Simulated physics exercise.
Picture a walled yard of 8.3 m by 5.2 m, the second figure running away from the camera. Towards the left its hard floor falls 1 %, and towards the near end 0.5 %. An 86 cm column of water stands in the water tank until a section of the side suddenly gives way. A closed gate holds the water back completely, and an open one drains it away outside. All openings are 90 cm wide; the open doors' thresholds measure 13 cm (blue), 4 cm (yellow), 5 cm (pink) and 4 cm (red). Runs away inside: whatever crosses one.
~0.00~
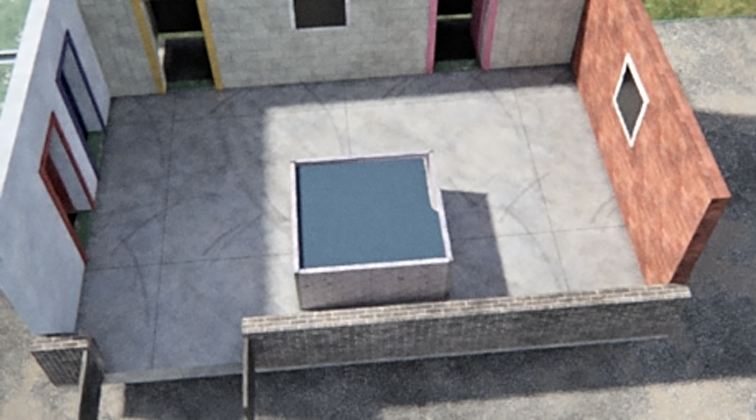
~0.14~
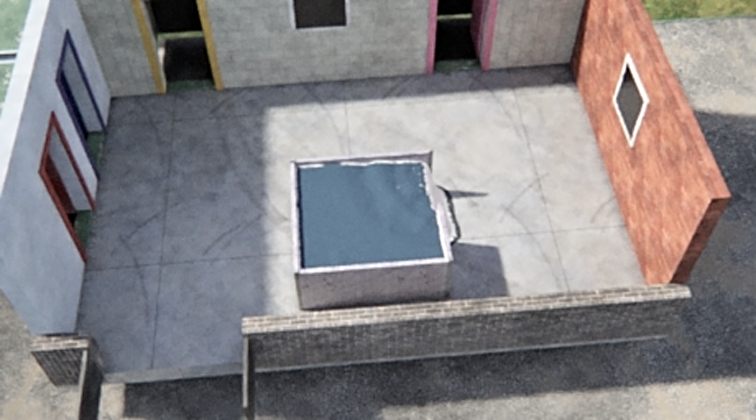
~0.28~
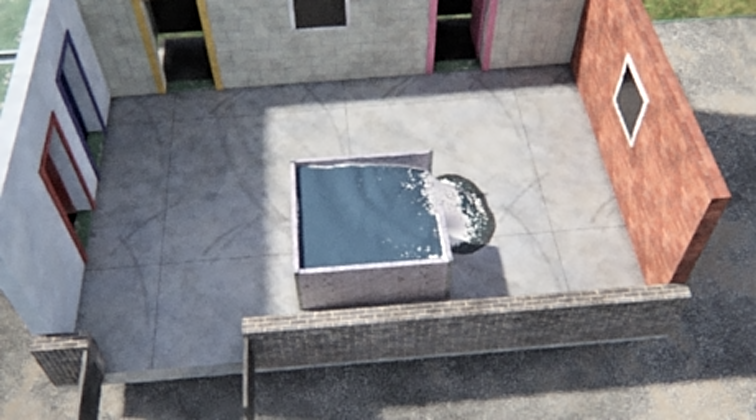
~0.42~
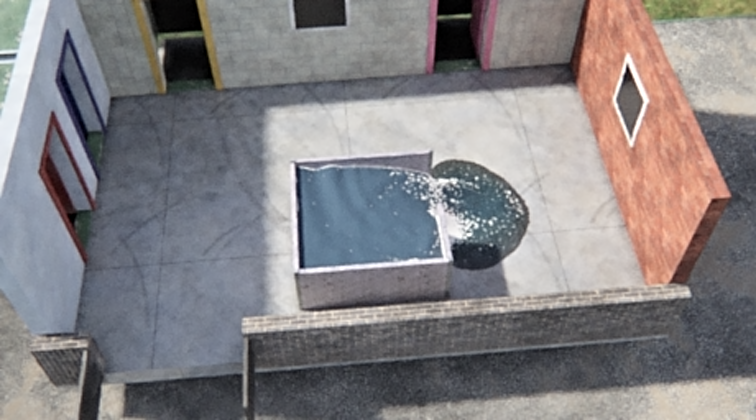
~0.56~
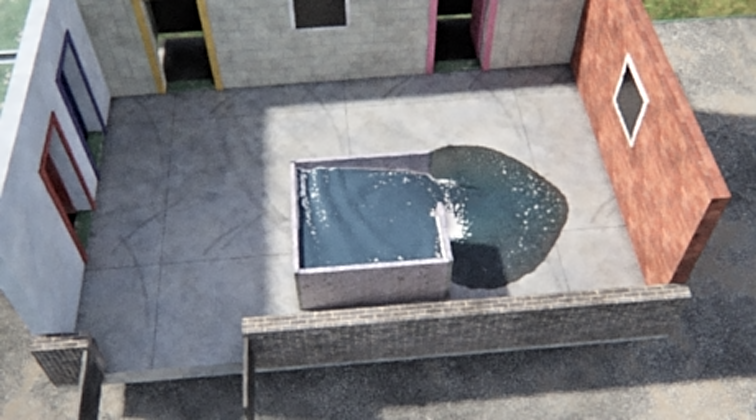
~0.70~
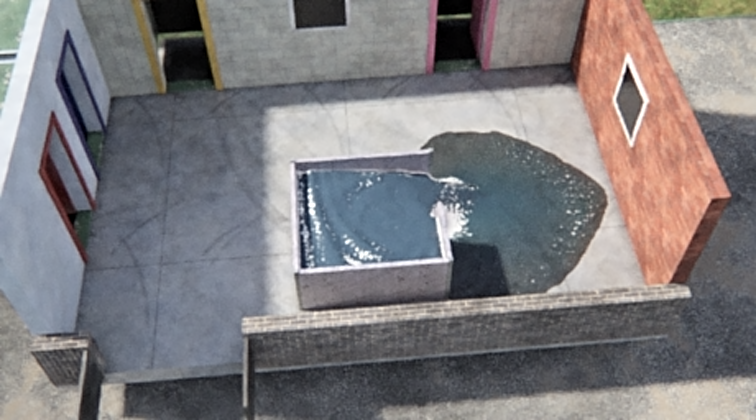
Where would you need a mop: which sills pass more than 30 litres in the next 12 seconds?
The blue door never tops the limit, the yellow door never tops the limit, the pink door tops the limit, the red door tops the limit.
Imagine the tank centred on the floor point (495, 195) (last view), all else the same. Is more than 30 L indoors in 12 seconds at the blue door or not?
Against that limit: Blue below.
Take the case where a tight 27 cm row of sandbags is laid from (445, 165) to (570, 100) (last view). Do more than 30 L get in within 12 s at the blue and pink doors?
Result: Blue door inside the limit; pink door inside the limit.
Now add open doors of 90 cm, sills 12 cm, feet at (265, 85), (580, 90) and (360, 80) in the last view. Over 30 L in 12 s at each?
First doorway falls short, second gets there, third falls short.
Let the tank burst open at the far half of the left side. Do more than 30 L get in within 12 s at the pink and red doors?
So pink ends up short of it and red ends up past the limit.
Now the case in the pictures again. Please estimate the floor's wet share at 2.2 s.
I'd guess around 30 %.
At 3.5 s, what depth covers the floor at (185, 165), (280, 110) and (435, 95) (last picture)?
I'd read it as roughly 0, 0 and 8 cm, in that order.
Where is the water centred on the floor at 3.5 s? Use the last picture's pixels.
Near (478, 202).
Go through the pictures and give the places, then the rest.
In the first picture, the water tank at (367, 211) is whole and still, 86 cm deep.
In the second picture, water pours out at (432, 202) and has run 0.6 m, to a hidden place; typically 10 cm deep outside, 86 cm at the water tank's back.
In the third picture, the front is at (489, 228), 0.9 m from the gap at (432, 204); 1.0 m2 of floor is under water; 86 cm left at the back of the water tank.
In the fourth picture, water pours out at (431, 206) and has run 1.5 m, to (525, 216); typically 9 cm deep outside, 86 cm at the water tank's back.
In the fifth picture, water pours out at (431, 206) and has run 2.1 m, to (558, 195); typically 6 cm deep outside, 81 cm at the water tank's back.
In the sixth picture, water pours out at (431, 205) and has run 2.7 m, to (598, 189); typically 5 cm deep outside, 75 cm at the water tank's back.
After 1.4 s water covers 30 % of the floor and is deepest (47 cm) near (435, 208); blue door not reached, yellow door not reached, pink door not reached, red door not reached.
After 2.2 s water covers 30 % of the floor and is deepest (48 cm) near (570, 63); blue door not reached, yellow door not reached, pink door 6 cm at the sill, 1 L in, red door not reached.
After 3.5 s water covers 40 % of the floor and is deepest (27 cm) near (435, 208); blue door not reached, yellow door not reached, pink door 9 cm at the sill, 12 L in, red door not reached.
After 7.0 s water covers 90 % of the floor and is deepest (16 cm) near (462, 294); blue door 11 cm at the sill, 0 L in, yellow door 3 cm at the sill, 0 L in, pink door 10 cm at the sill, 65 L in, red door 10 cm at the sill, 2 L in.
After 12.0 s water covers 100 % of the floor and is deepest (13 cm) near (74, 338); blue door 11 cm at the sill, 0 L in, yellow door 5 cm at the sill, 2 L in, pink door 8 cm at the sill, 105 L in, red door 10 cm at the sill, 100 L in.
